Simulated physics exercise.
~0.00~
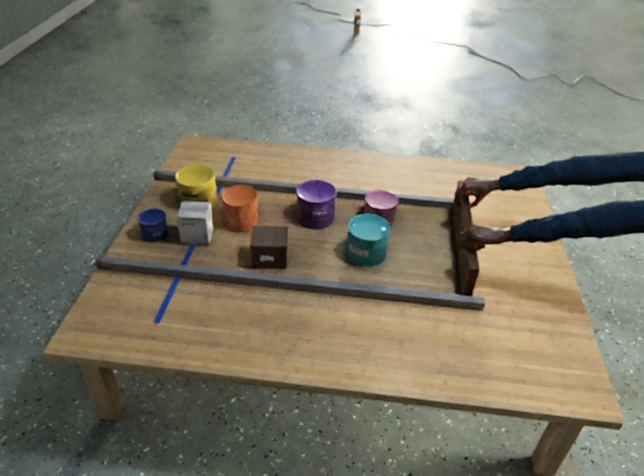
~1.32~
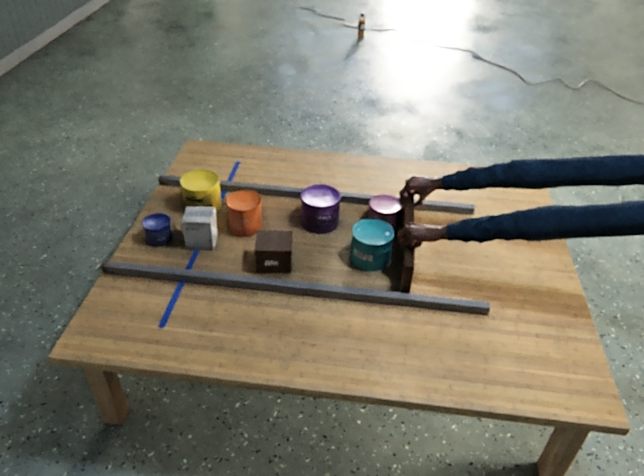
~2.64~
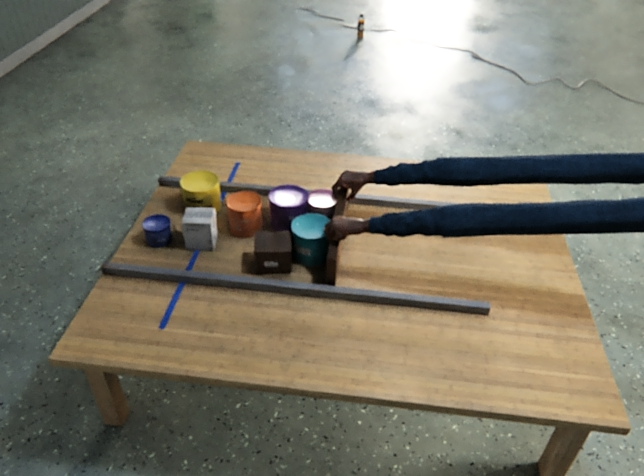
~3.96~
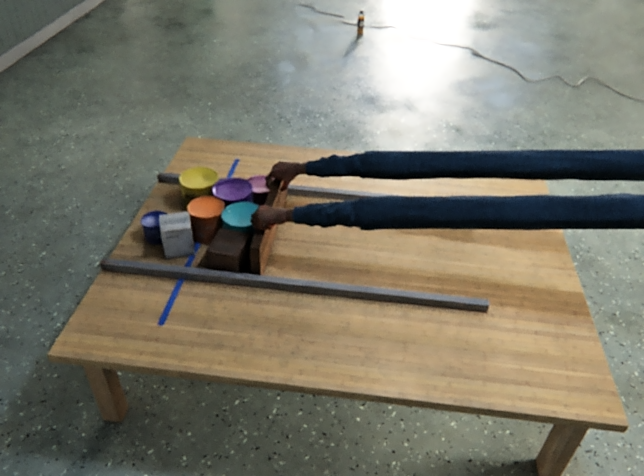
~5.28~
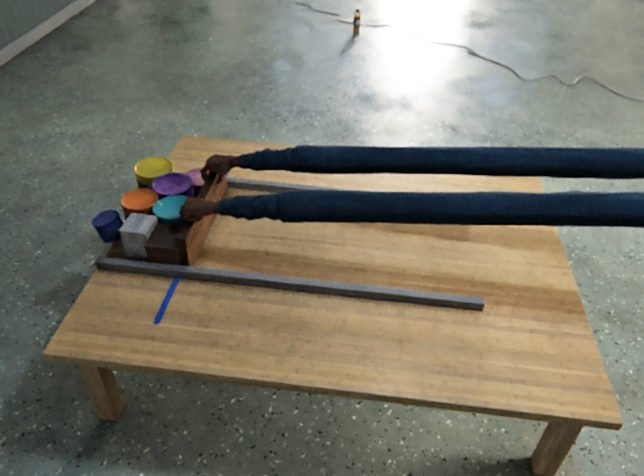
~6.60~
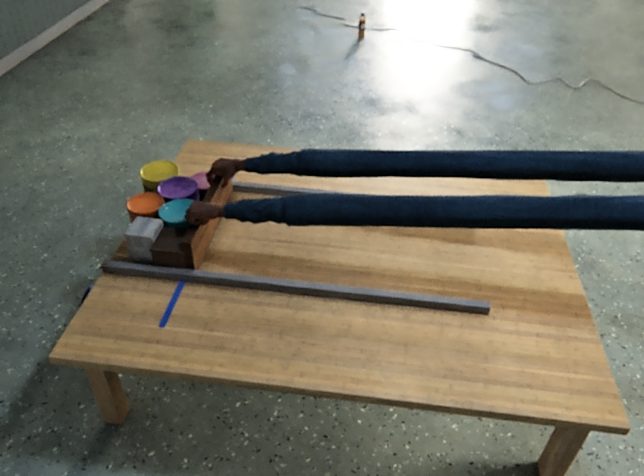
In this clip, two hands slide an upright plank leftward across a wooden table between two rails, gathering colourful pails, a brown box and a white box and pushing them past a blue tape line until the blue pail drops off the left edge.
